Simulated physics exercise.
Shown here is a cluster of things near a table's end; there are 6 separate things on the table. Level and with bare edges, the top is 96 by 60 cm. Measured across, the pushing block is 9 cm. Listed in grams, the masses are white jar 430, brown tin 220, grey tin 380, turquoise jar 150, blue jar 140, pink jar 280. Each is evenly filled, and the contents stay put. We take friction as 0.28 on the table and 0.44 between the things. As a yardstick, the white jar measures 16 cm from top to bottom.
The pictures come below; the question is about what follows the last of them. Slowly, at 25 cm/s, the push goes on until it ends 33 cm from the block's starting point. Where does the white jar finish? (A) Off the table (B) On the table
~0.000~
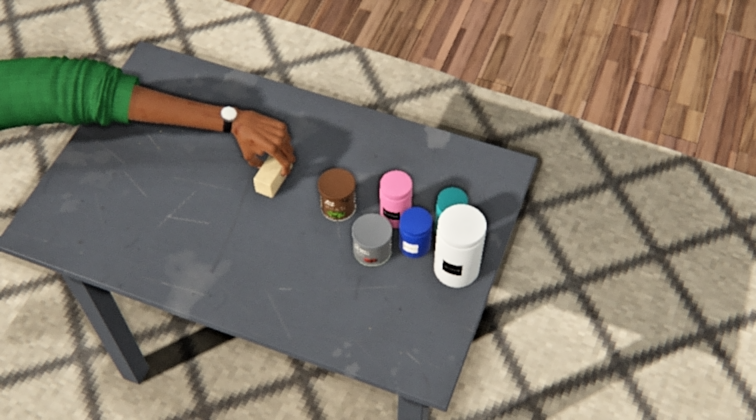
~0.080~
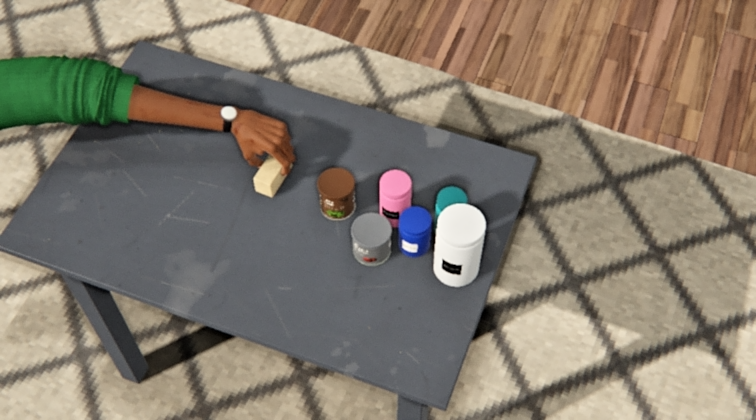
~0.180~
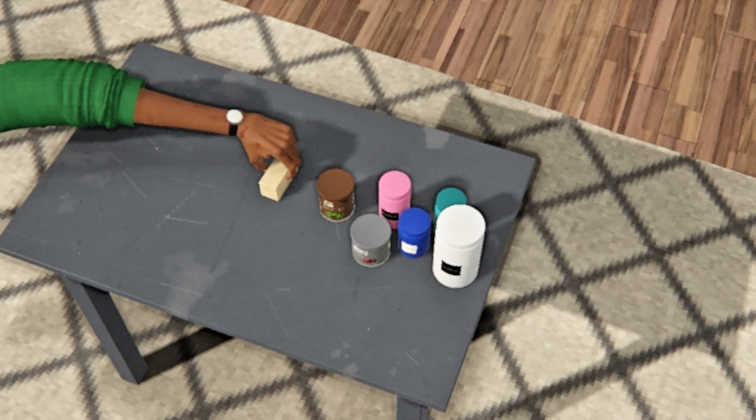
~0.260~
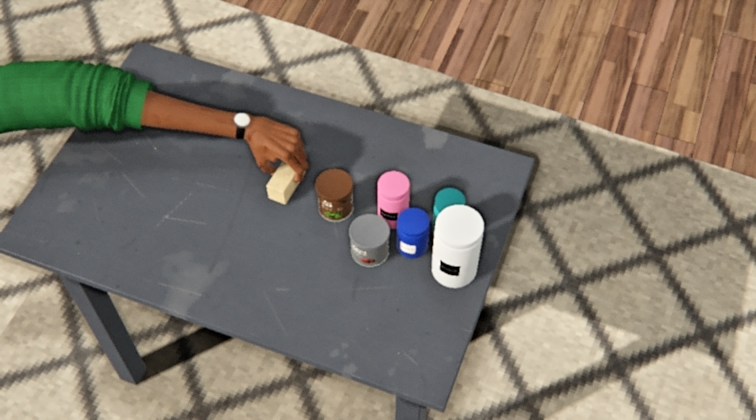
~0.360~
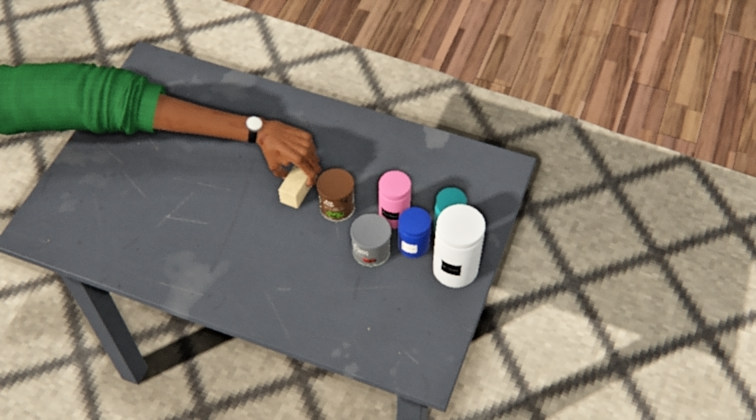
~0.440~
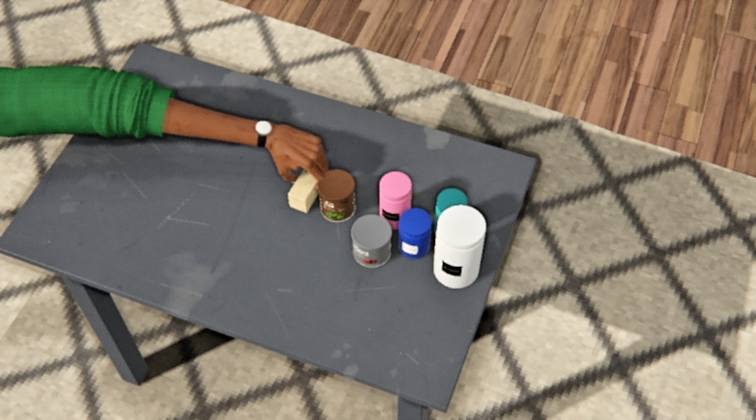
Off the table (A).
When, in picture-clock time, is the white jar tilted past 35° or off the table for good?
Answer: Near 1.4 s.
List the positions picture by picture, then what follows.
The first frame shows block slid 0 cm; white jar (459, 247); brown tin (338, 196).
The second frame shows block slid 0 cm; blue jar (415, 232).
The third frame shows block slid 2 cm; pink jar (395, 200); brown tin (336, 196).
The fourth frame shows block slid 4 cm; grey tin (370, 241).
The fifth frame shows block slid 6 cm; blue jar (414, 233); pink jar (395, 200).
The sixth frame shows block slid 8 cm; white jar (459, 248); brown tin (337, 197).
Around 1.14 s, block slid 26 cm; white jar shifted 2 cm near (469, 254); brown tin shifted 16 cm; pink jar shifted 9 cm.
Around 1.74 s, block slid 33 cm; white jar now off the table; brown tin shifted 23 cm; pink jar shifted 11 cm.
Finally (2.2 s), off the table, white jar; not toppled but over 4 cm from the start, brown tin, turquoise jar, blue jar and pink jar; grey tin still in place (within 4 cm).
